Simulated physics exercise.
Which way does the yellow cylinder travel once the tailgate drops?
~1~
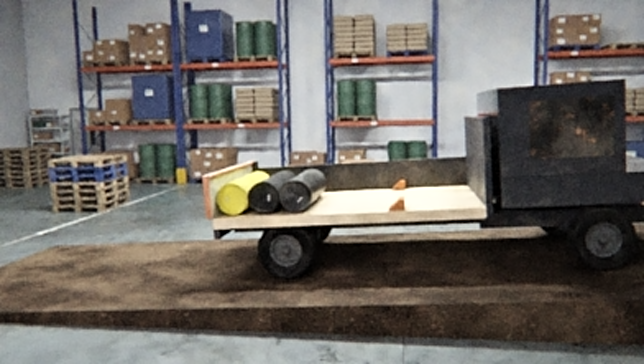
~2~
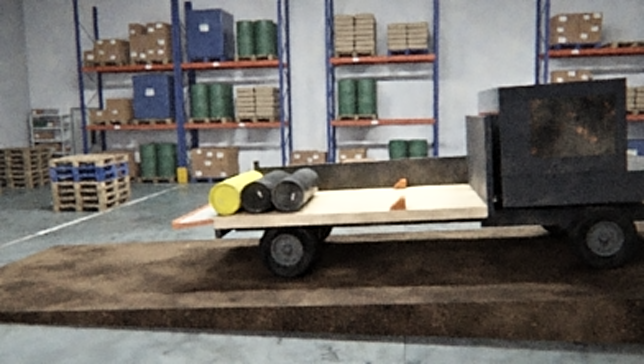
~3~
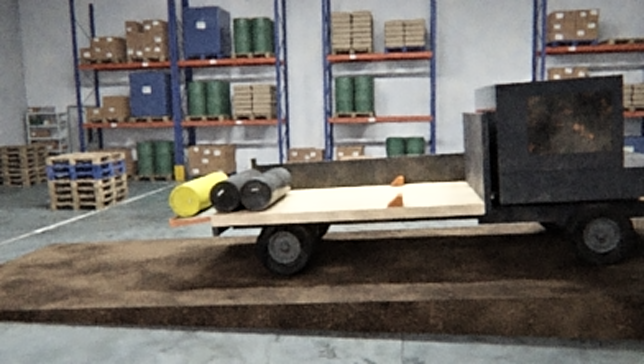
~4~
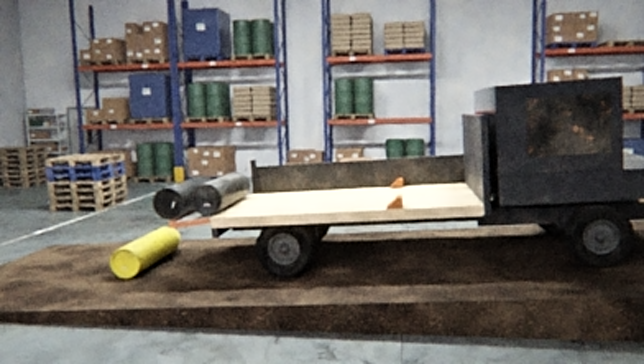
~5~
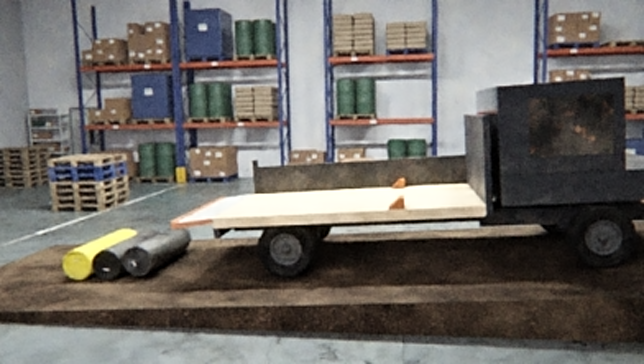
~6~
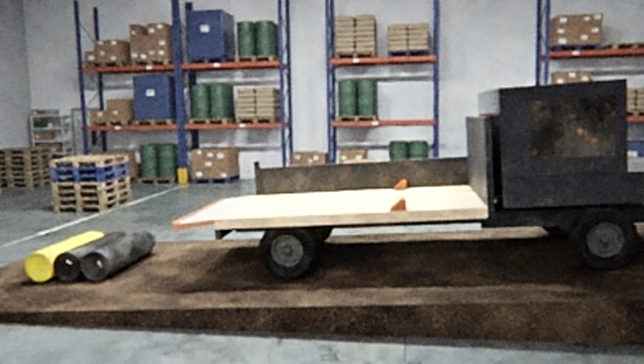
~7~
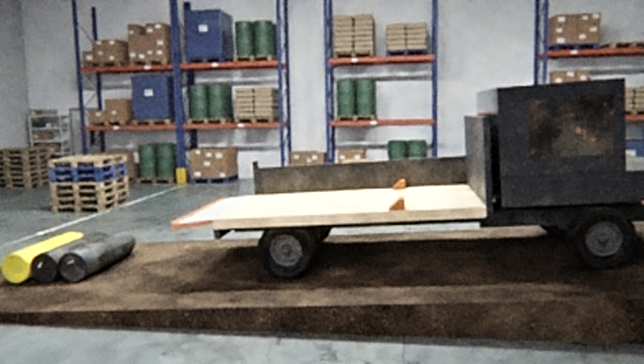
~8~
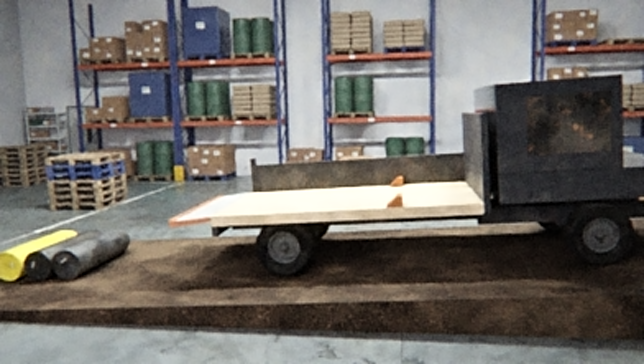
It rolls to the left, going over the lowered tailgate and then on down the slope away from the truck.
To begin with, a yellow cylinder and two dark ones lie side by side against the raised tailgate of a dark pick-up, parked on a slope in a warehouse. The tailgate drops open, and the cylinders start rolling left onto it. The yellow one leads, falls off the end of the gate and lands on the ground, while the dark pair follows close behind. All three then roll left down the slope, away from the truck. At the end they lie close together at the far left, off the vehicle, with the orange chock still on the empty bed.
